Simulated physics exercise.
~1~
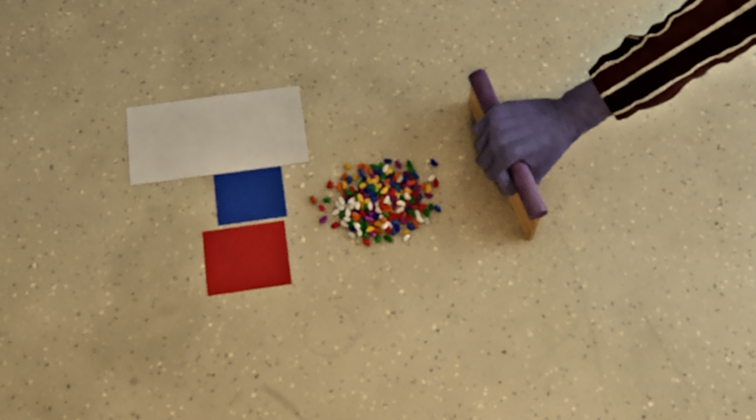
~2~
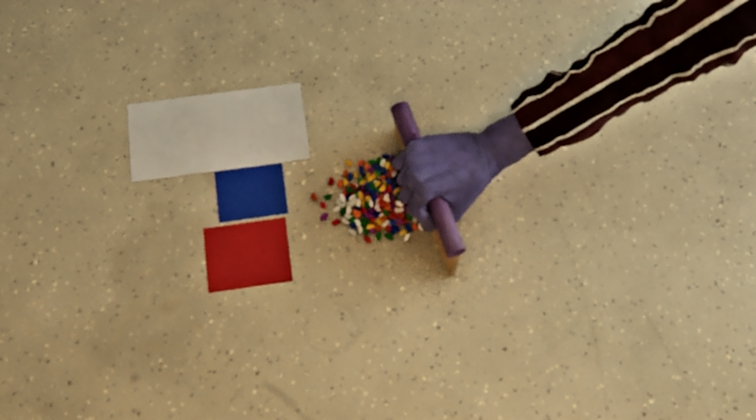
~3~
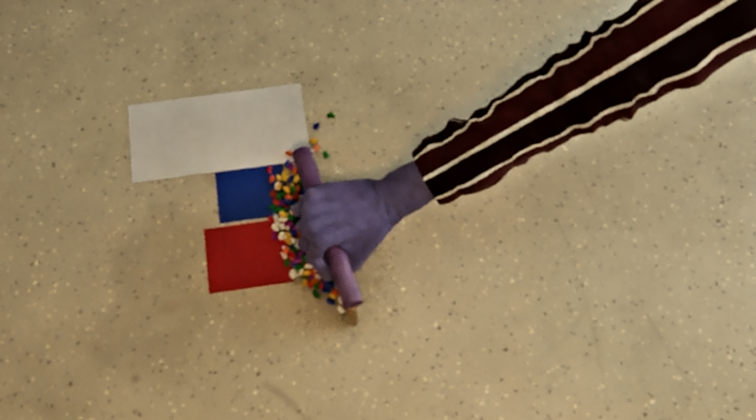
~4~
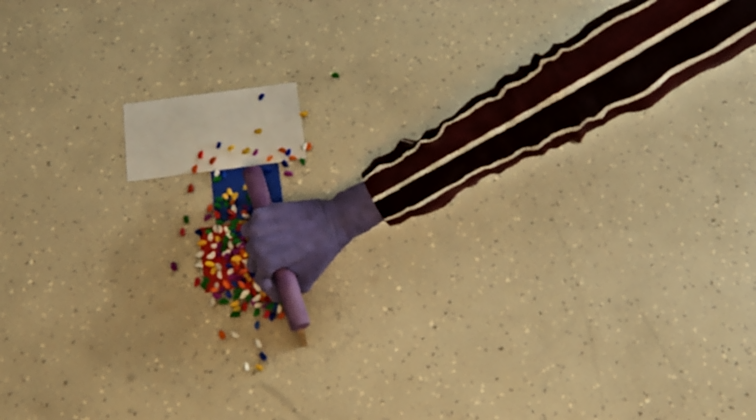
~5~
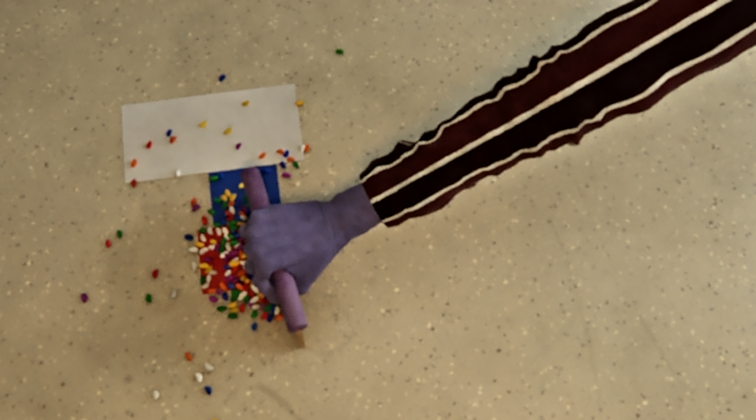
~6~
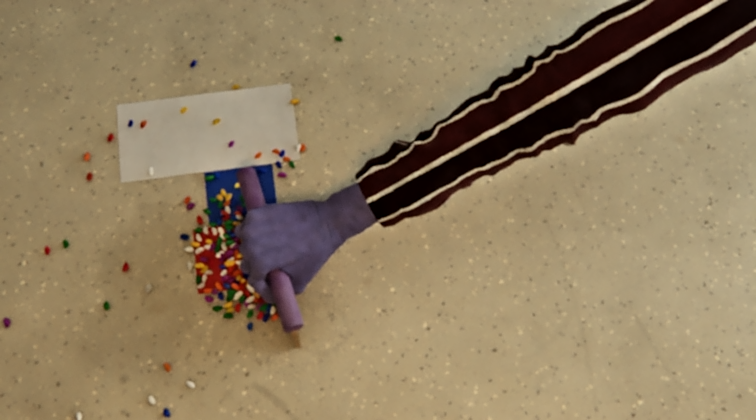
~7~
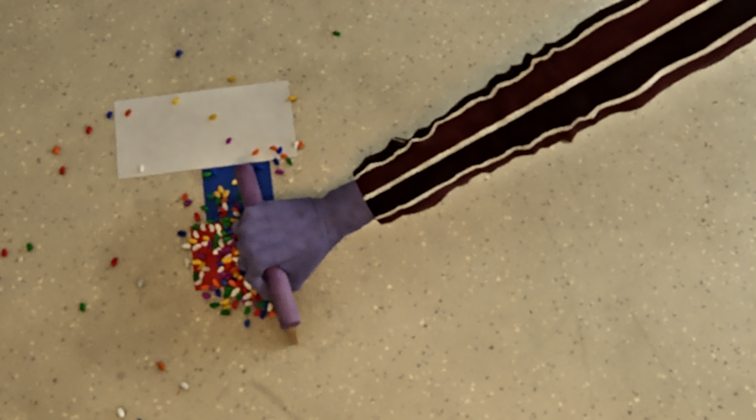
A purple hand in a dark striped sleeve swept a scraper leftward through a pile of colorful jelly beans and stopped over the coloured sheets, leaving most beans heaped around the red one while strays scattered across the white sheet and speckled surface.
